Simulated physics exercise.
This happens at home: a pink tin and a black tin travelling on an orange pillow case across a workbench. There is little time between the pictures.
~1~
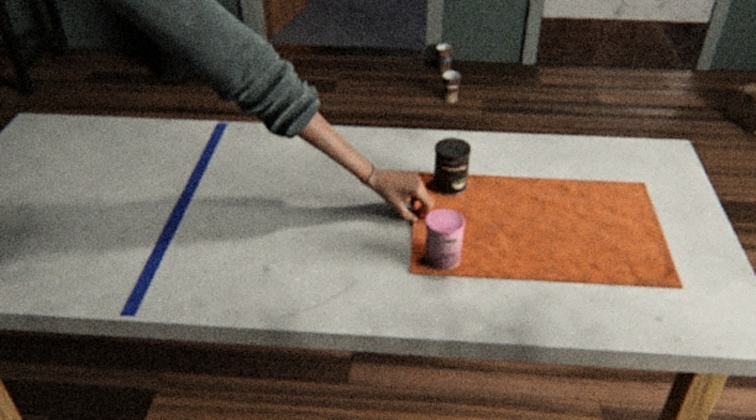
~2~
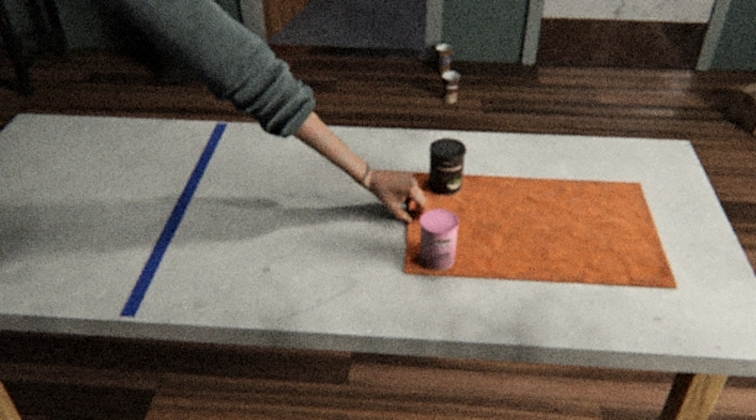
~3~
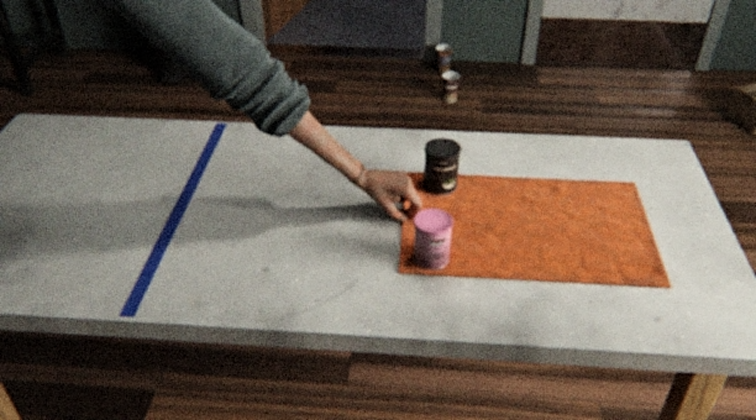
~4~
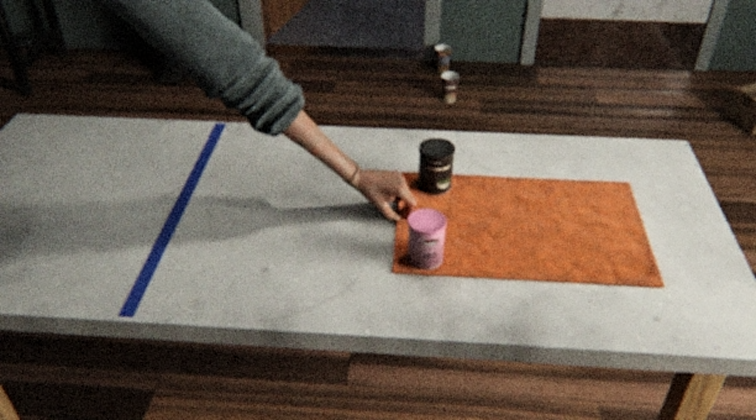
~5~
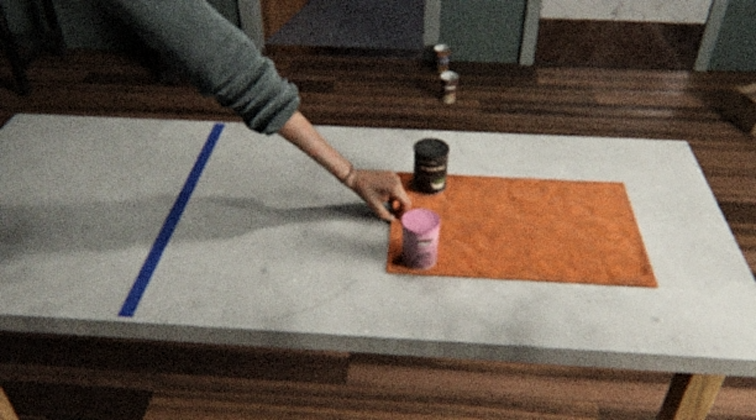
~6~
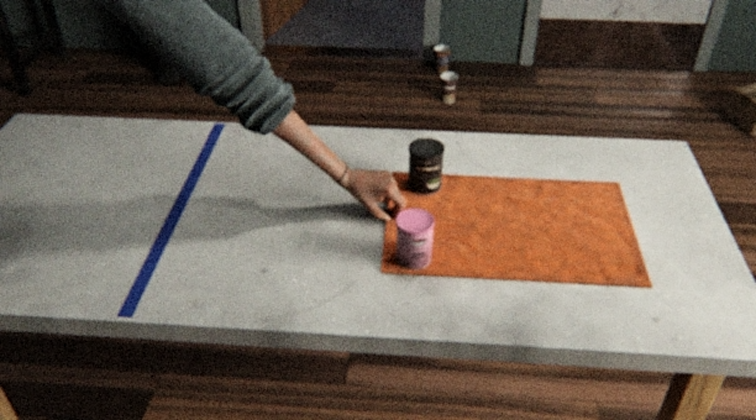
An orange cloth carrying a pink tin and a black tin slid slowly a short way left across the pale workbench, toward a blue tape line, as a hand pulled its near edge.
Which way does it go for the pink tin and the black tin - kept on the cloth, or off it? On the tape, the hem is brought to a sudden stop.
The pink tin is kept on, the black tin is kept on.
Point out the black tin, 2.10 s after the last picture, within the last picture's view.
Close to (232, 158).
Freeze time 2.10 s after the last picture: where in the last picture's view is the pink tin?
(194, 228).
Then, 2.10 s later than the last view, hem at the tape; pink tin on the cloth near (193, 228); black tin on the cloth near (231, 158).
Then, 2.21 s later than the last view, hem at the tape; pink tin on the cloth near (188, 228); black tin on the cloth near (226, 158).
Finally, hem at the tape; pink tin on the cloth near (188, 228); black tin on the cloth near (226, 158). The pink tin keeps its seat and the black tin stays on the cloth.
